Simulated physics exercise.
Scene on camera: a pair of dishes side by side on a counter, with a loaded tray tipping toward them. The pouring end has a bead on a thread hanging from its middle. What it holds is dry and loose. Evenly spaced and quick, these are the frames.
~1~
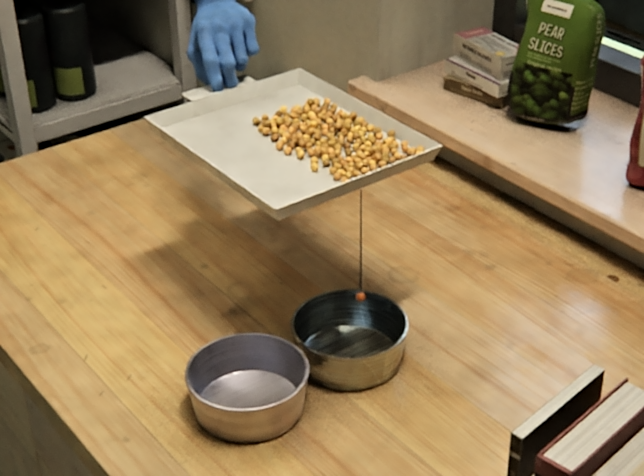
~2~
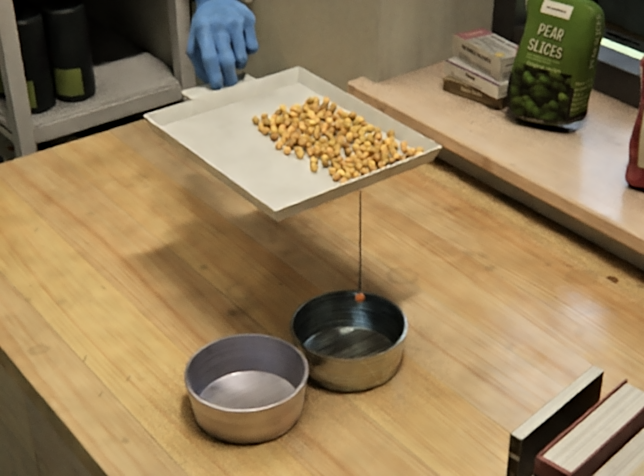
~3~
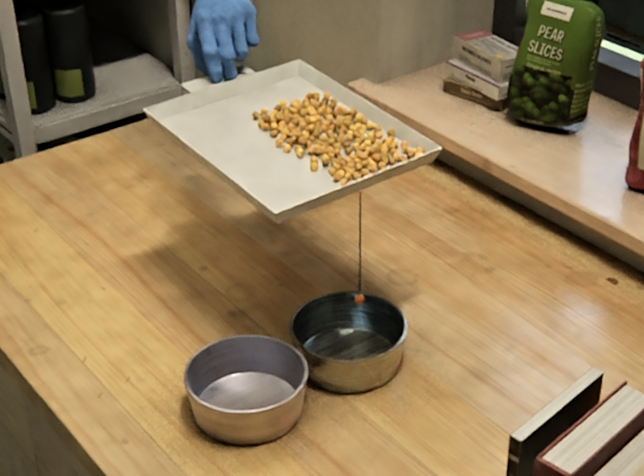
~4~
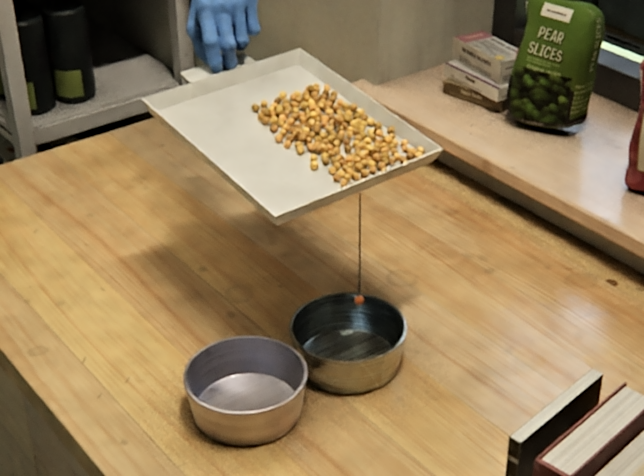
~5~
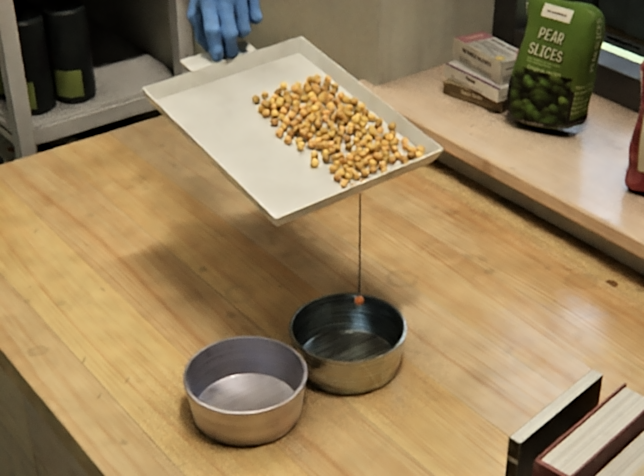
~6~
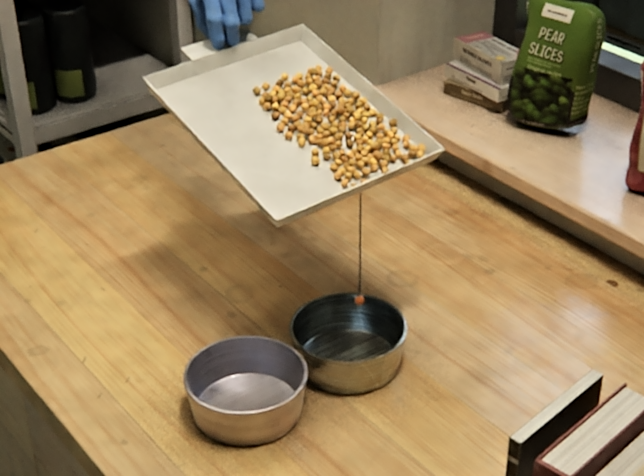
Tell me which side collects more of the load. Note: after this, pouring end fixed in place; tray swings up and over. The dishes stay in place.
The right one.
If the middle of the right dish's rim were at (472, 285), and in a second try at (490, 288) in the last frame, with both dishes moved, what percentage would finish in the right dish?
In order, 0 % and 0 %.
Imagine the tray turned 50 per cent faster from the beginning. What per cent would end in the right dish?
Something like 50 percent, give or take.
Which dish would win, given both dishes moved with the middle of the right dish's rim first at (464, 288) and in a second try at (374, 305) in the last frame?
At the first place the dish on the left, at the second the dish on the left.
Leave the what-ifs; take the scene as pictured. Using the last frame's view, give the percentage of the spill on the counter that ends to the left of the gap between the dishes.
I make it about 0 percent or so.
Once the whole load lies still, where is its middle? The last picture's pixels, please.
Centre at rest: Close to (376, 380).
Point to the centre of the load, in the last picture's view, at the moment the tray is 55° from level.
Close to (359, 160).
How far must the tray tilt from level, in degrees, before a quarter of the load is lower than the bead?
I'd put it at about 105 degrees.
Soon, tray tipped steeply; all on the tray.
A while on, tray tipped right over; nearly all on the tray; a stray few in the right dish; a stray few in the air.
Towards the end, tray tipped past a quarter turn; a small part in the left dish; about a third in the right dish; about half outside both.
Finally, tray tipped past a quarter turn; a small part in the left dish; about a third in the right dish; about half outside both.
